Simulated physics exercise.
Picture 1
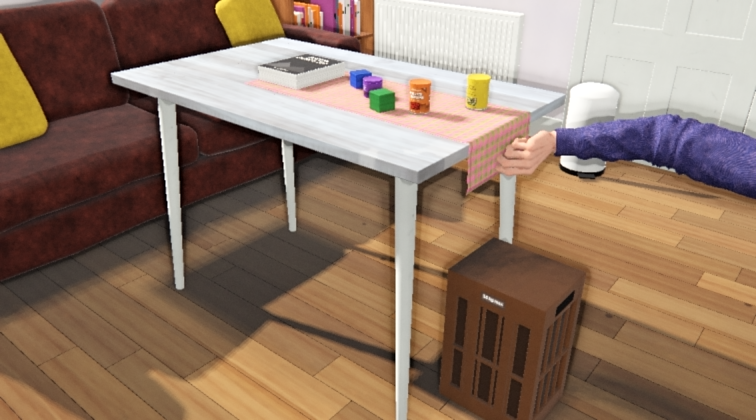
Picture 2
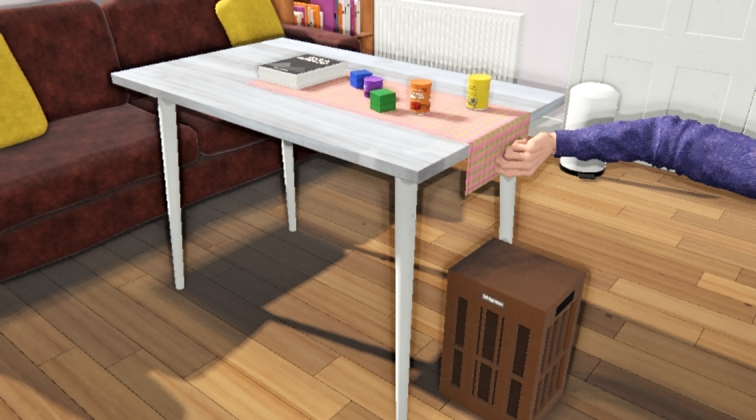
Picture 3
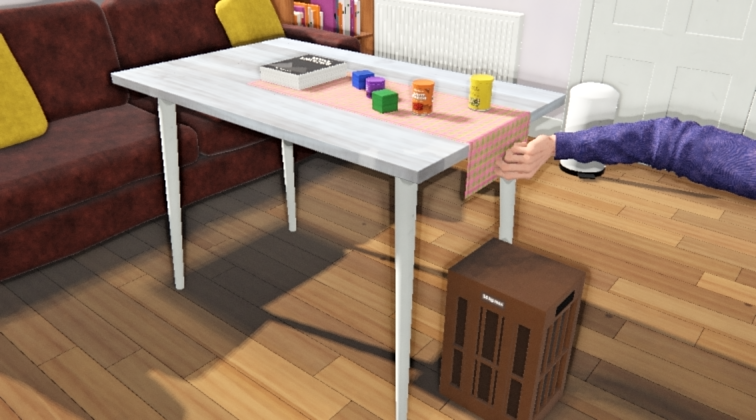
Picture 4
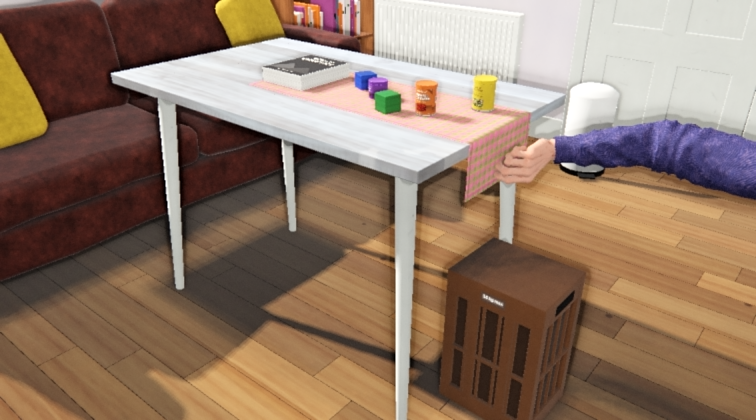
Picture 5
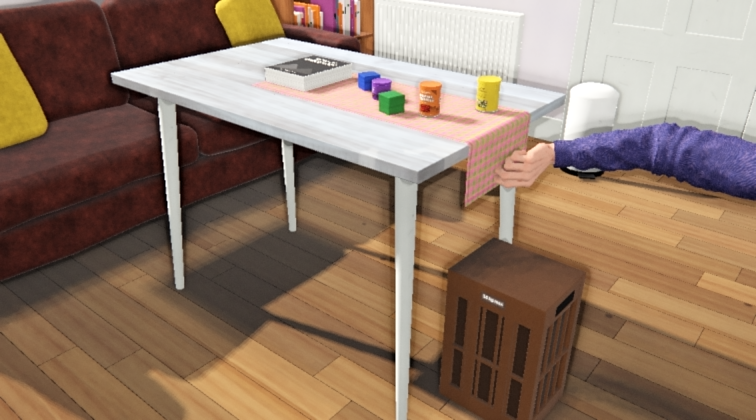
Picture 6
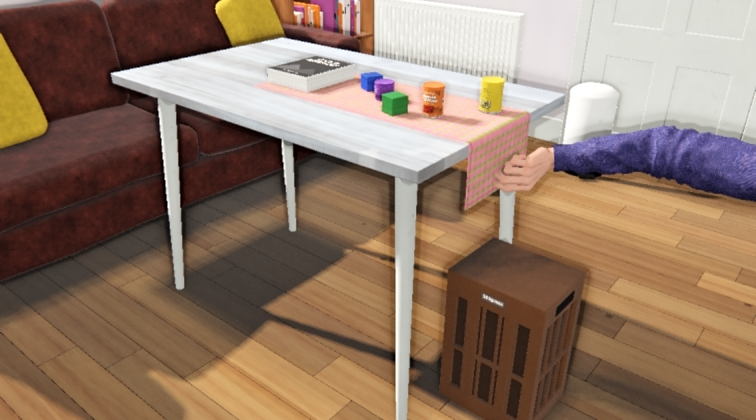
A pink cloth on a table is drawn slowly to the right by a hand gripping its hanging end above a brown crate, and the book, coloured blocks, orange container and yellow can on it shift slightly along with it.
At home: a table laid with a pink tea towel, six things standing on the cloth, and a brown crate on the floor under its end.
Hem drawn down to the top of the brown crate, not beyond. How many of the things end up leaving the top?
The final total over the edge will be two.
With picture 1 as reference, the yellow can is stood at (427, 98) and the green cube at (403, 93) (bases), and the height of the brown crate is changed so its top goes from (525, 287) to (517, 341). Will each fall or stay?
Yellow can: Lost; green cube: Lost.
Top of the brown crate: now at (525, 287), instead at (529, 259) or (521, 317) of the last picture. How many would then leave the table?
For the first height 1, for the second 3.
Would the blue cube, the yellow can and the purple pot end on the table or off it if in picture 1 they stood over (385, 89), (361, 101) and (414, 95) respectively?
Looking at each one, the blue cube remains in position, the yellow can remains in position and the purple pot remains in position.
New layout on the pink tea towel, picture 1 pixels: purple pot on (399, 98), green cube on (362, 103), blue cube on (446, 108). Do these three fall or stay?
You'd see the purple pot hang on, the green cube hang on and the blue cube go down.
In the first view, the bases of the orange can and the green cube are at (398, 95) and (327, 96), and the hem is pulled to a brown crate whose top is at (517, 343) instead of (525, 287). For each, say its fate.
Orange can: Off. Green cube: Still up.
A little later, hem near (494, 227); yellow can gone.
Next, hem near (492, 250); yellow can gone.
When it is over, hem on the crate; yellow can and orange can gone. The count of fallen things is two.
